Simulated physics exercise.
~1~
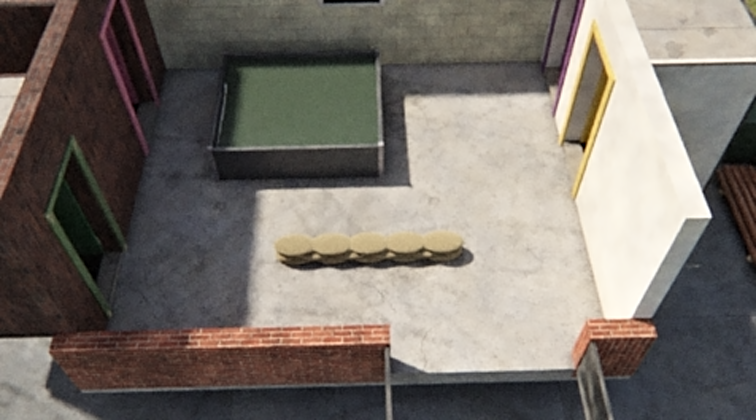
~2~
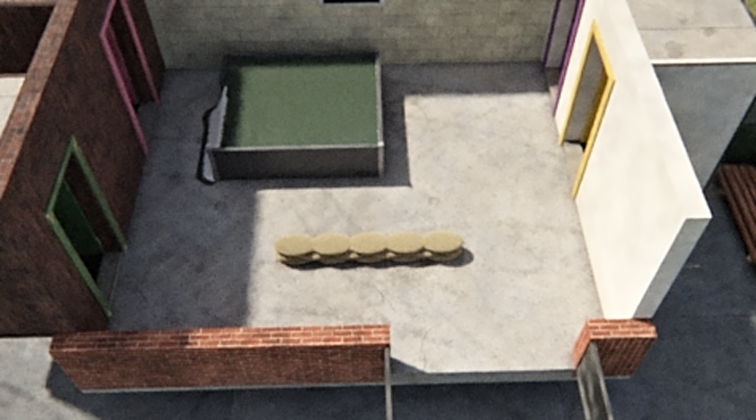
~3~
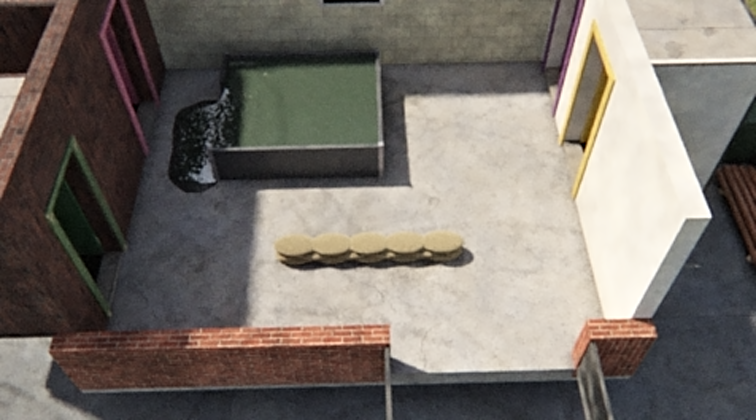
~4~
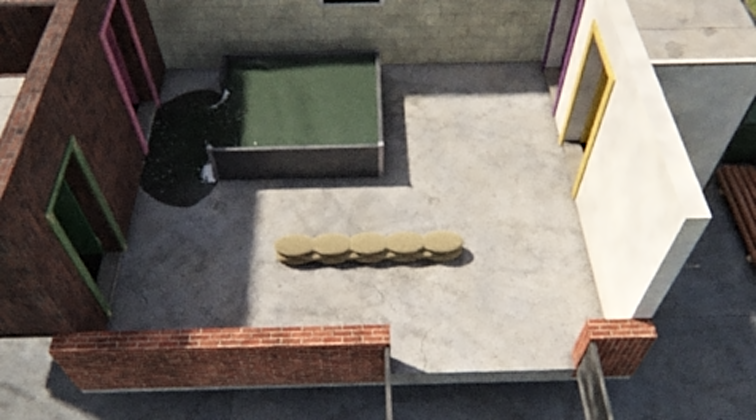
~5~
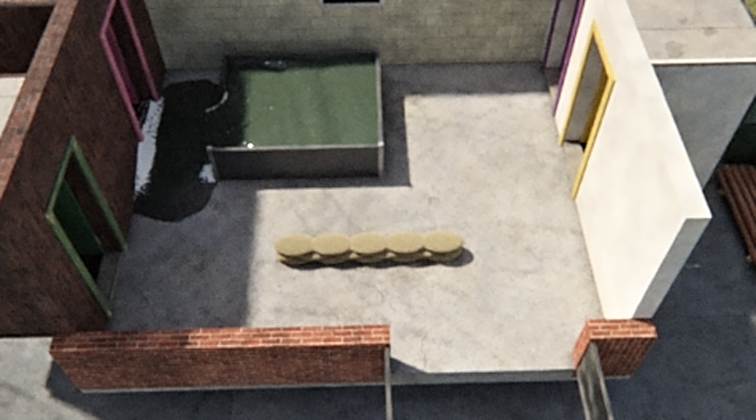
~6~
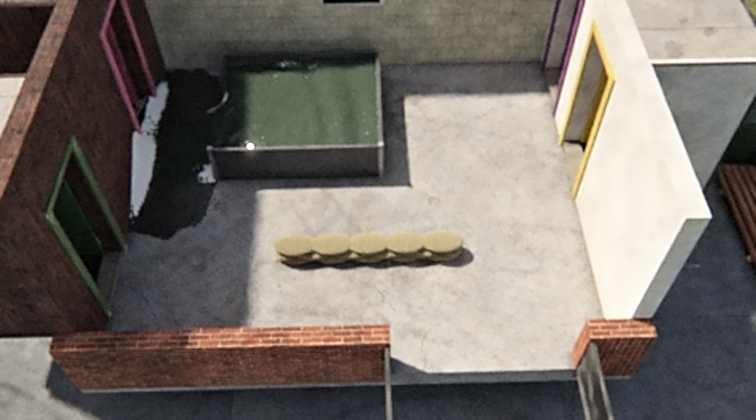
A roofless yard with a grey concrete floor is seen from high above, between dark brick at left and white at right. A green-water tank stands at the back, a row of tan rounded shapes mid-floor, with pink and green doorways left, purple and yellow right. Dark water pours from the tank's left side, spreads to the left wall, foams white and creeps forward; the camera stays still.
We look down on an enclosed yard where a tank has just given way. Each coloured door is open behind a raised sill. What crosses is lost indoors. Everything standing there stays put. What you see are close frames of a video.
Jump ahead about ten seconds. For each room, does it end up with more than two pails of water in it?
At the end, I expect the yellow door to let through an acceptable amount, I expect the green door to let through too much, I expect the purple door to let through an acceptable amount, I expect the pink door to let through too much.
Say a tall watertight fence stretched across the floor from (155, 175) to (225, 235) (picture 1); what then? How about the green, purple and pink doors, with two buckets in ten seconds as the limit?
My take: Green falls short; purple falls short; pink overflows.
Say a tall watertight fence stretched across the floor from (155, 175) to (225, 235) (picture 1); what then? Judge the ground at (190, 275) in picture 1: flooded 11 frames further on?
Answer: Flooded.
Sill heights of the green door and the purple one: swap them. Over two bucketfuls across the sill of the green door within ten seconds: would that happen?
Looks like green door ends up short there.
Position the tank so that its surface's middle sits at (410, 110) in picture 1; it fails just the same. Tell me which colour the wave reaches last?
My answer: The yellow door.
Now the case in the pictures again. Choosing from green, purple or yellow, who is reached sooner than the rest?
I'd go with the green door.
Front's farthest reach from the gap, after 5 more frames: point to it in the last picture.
I'd point to (109, 322).
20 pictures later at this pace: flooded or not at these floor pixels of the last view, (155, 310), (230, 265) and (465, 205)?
The three points read soaked through, soaked through and clear.
A moment on, water covers 15 % of the floor; the yellow door not reached, the green door wet at the sill, nothing in, the purple door not reached, the pink door far over two buckets in.
Next, water covers 25 % of the floor; the yellow door not reached, the green door under two buckets in, the purple door not reached, the pink door far over two buckets in.
Then, water covers 40 % of the floor; the yellow door not reached, the green door under two buckets in, the purple door not reached, the pink door far over two buckets in.
Later, water covers 70 % of the floor; the yellow door wet at the sill, nothing in, the green door over two buckets in, the purple door wet at the sill, nothing in, the pink door far over two buckets in.
In the end, water covers 95 % of the floor; the yellow door wet at the sill, nothing in, the green door over two buckets in, the purple door wet at the sill, nothing in, the pink door far over two buckets in.
